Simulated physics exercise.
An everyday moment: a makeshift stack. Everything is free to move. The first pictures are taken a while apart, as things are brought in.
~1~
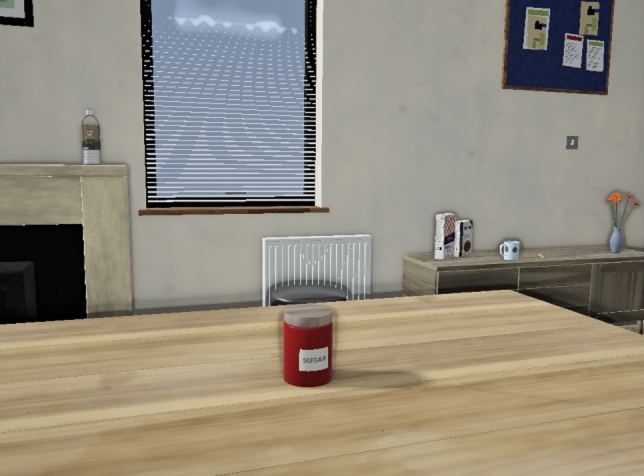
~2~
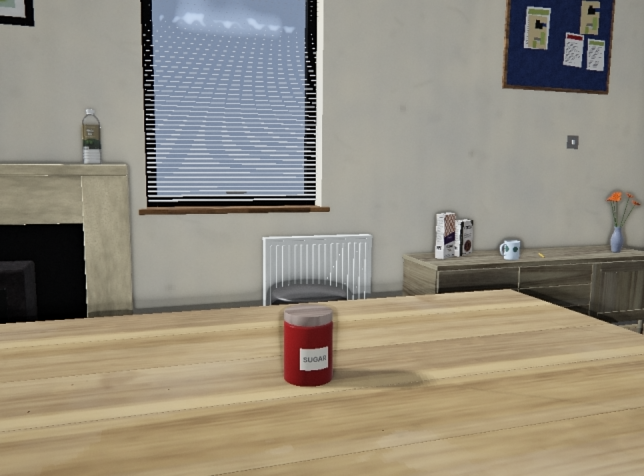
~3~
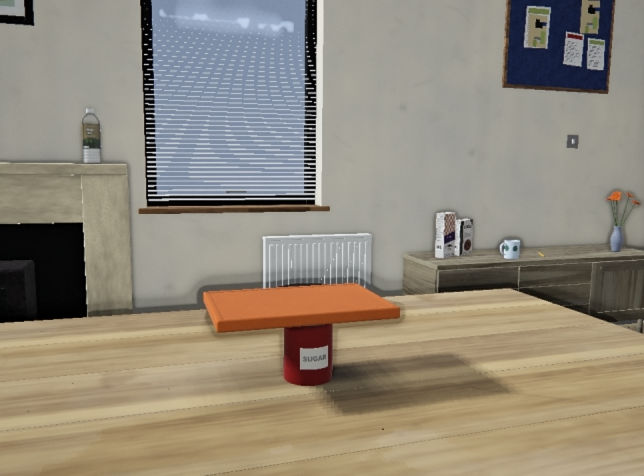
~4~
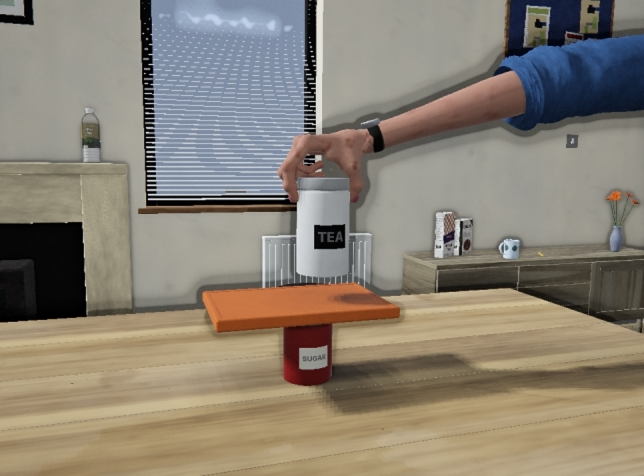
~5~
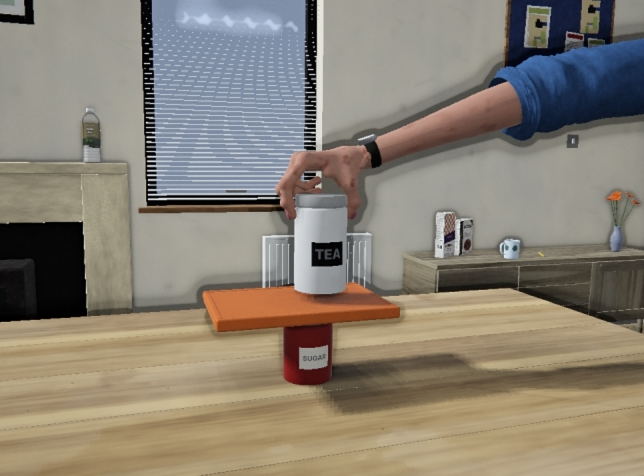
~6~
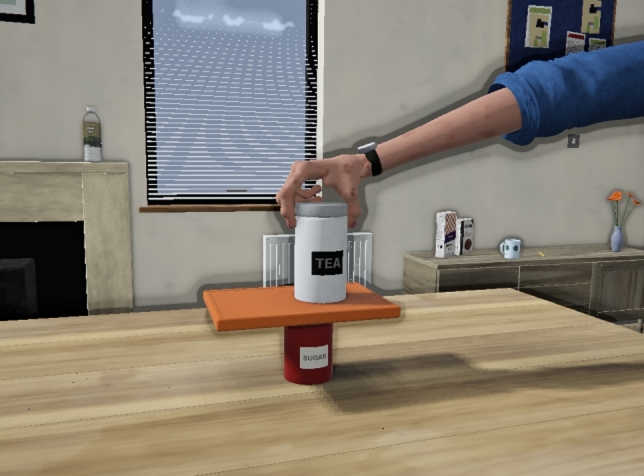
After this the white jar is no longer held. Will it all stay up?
Here the stack holds.
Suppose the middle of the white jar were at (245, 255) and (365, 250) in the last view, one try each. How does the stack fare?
In the first case it gives way; in the second case it loses its balance.
Then, 0.40 s past the last view, nothing moves.
Then, 1.00 s past the last view, white jar resting near (321, 251).
Finally, all 3 still in place. Final places as the last picture's camera would see them, white jar near (321, 251). The stack stays up.
